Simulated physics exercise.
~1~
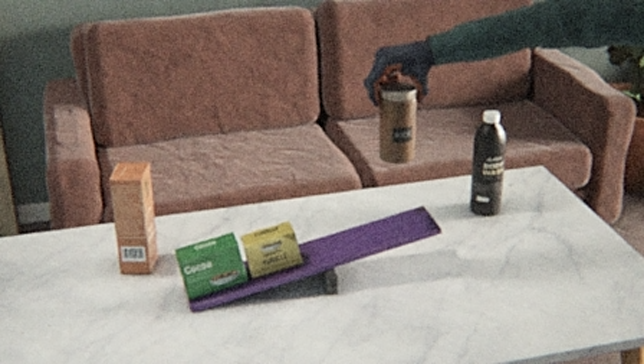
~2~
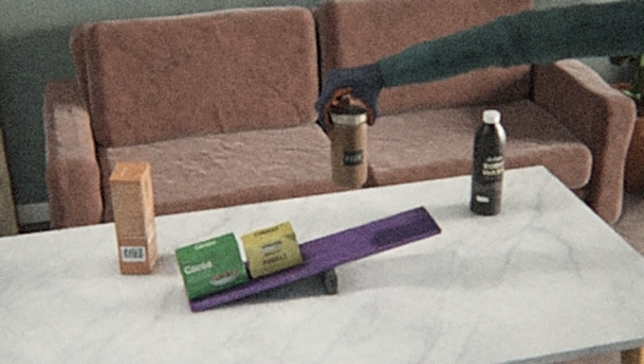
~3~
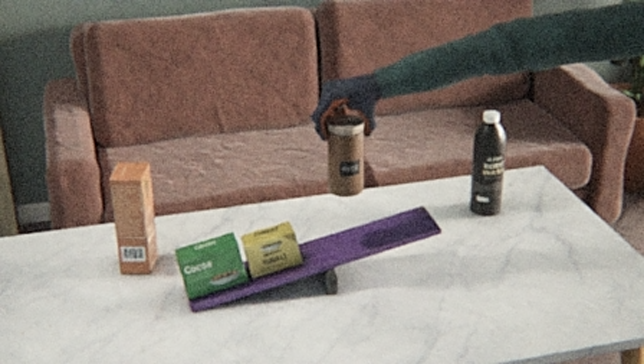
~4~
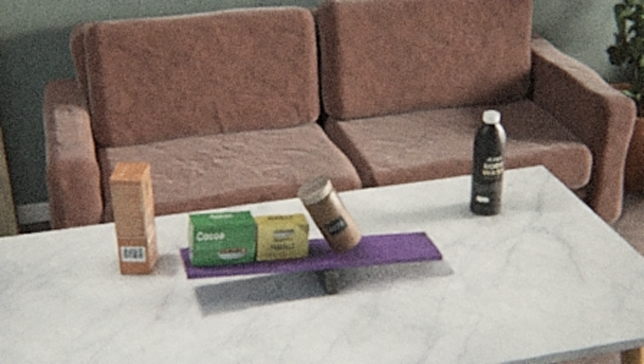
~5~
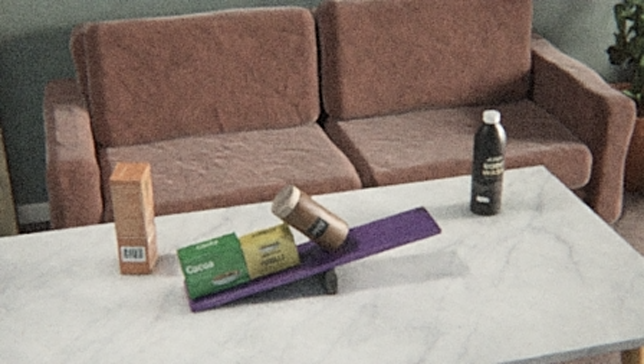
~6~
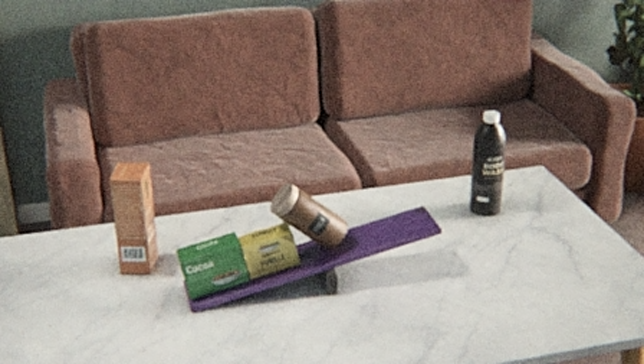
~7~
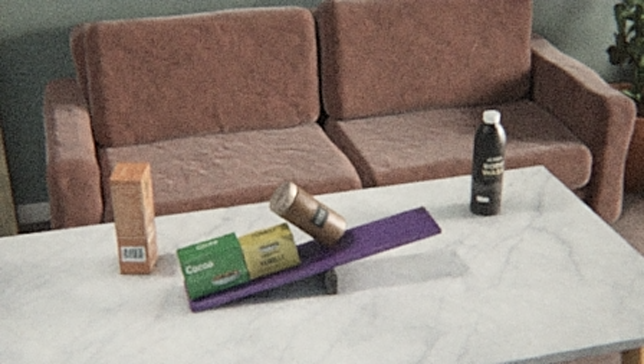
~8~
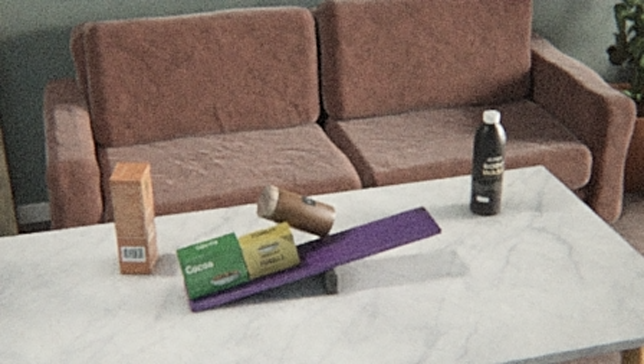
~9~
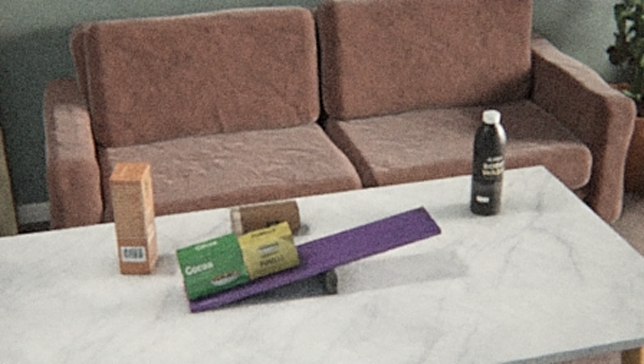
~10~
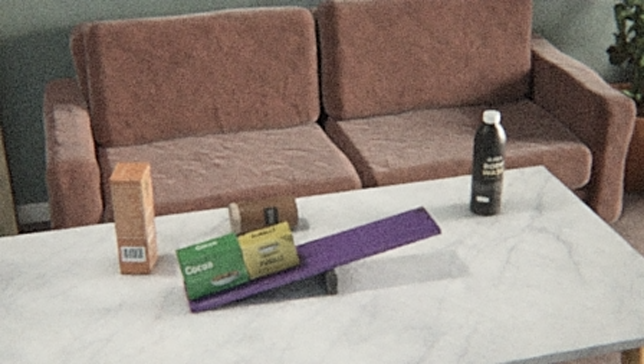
In a living room, a marble-topped table stands before a brown two-seat sofa, seen from slightly above by a still camera. A purple plank slopes over a small block, its low left end holding a green packet and a yellow one, with an orange carton to the left and a black bottle to the right. A dark-sleeved arm carries a brown jar leftward, lowers it above the plank and lets go. The jar lands tilted as the plank briefly levels somewhat, then its left end drops again. The jar leans against the yellow packet, tips leftward and rolls behind the packets, ending on its side, the plank still low at left.
